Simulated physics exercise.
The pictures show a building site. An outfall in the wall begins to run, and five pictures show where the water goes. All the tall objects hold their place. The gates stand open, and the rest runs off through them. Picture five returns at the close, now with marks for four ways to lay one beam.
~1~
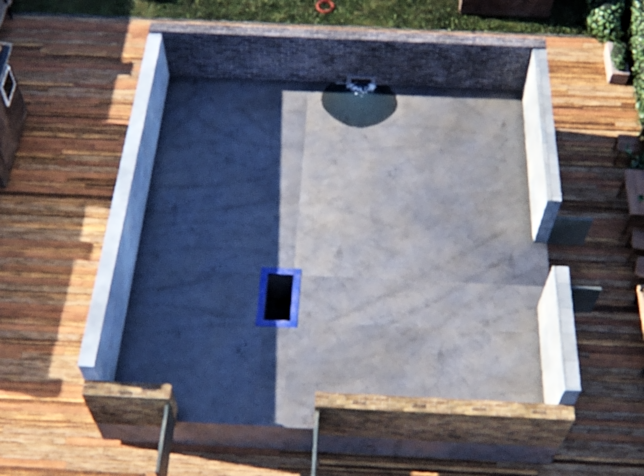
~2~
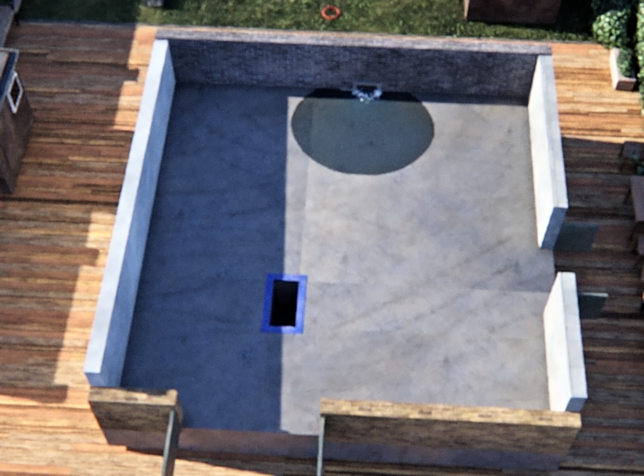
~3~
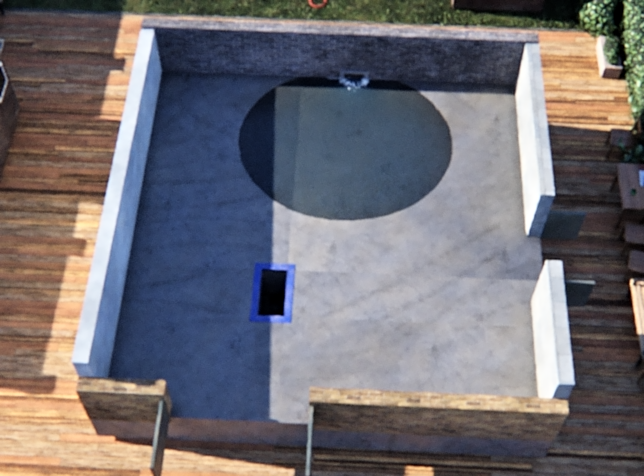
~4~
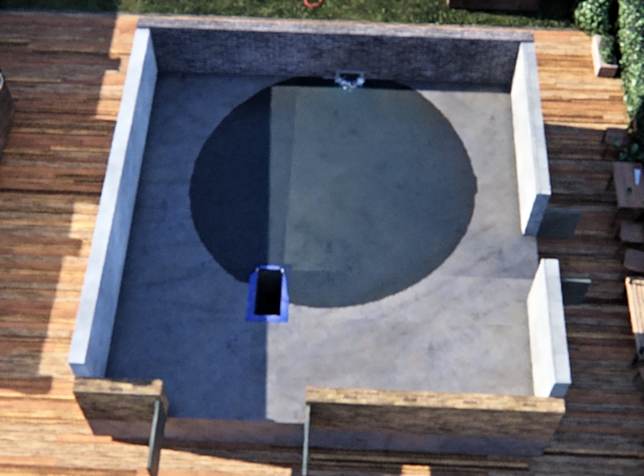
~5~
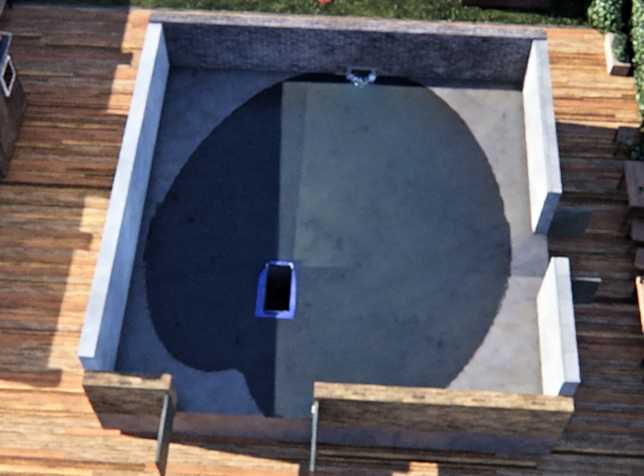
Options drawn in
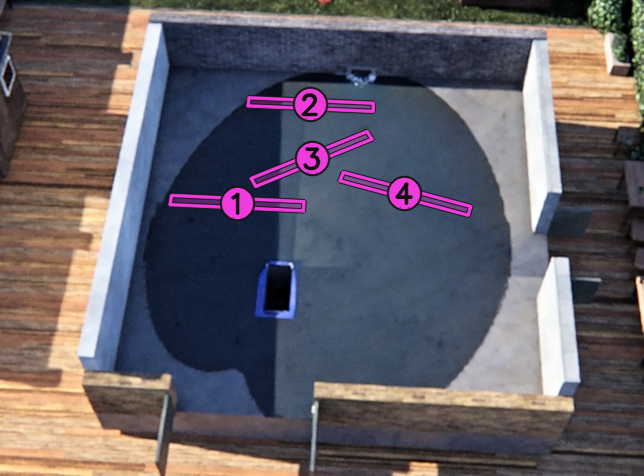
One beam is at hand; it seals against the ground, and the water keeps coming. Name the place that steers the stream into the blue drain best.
Position 4.
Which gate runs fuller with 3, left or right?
More leaves on the left.
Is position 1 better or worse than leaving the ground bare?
Worse.
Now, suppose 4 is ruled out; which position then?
Here it is position 1.
In magenta, 1 from (170, 199) to (303, 206); 2 from (248, 101) to (373, 107); 3 from (253, 182) to (369, 135); 4 from (341, 176) to (469, 210).
With 1, about 10 % of the stream goes into the blue drain, about 89 % out by the gates.
With 2, about 4 % of the stream goes into the blue drain, about 96 % out by the gates.
With 3, about 4 % of the stream goes into the blue drain, about 95 % out by the gates.
With 4, about 18 % of the stream goes into the blue drain, about 82 % out by the gates.
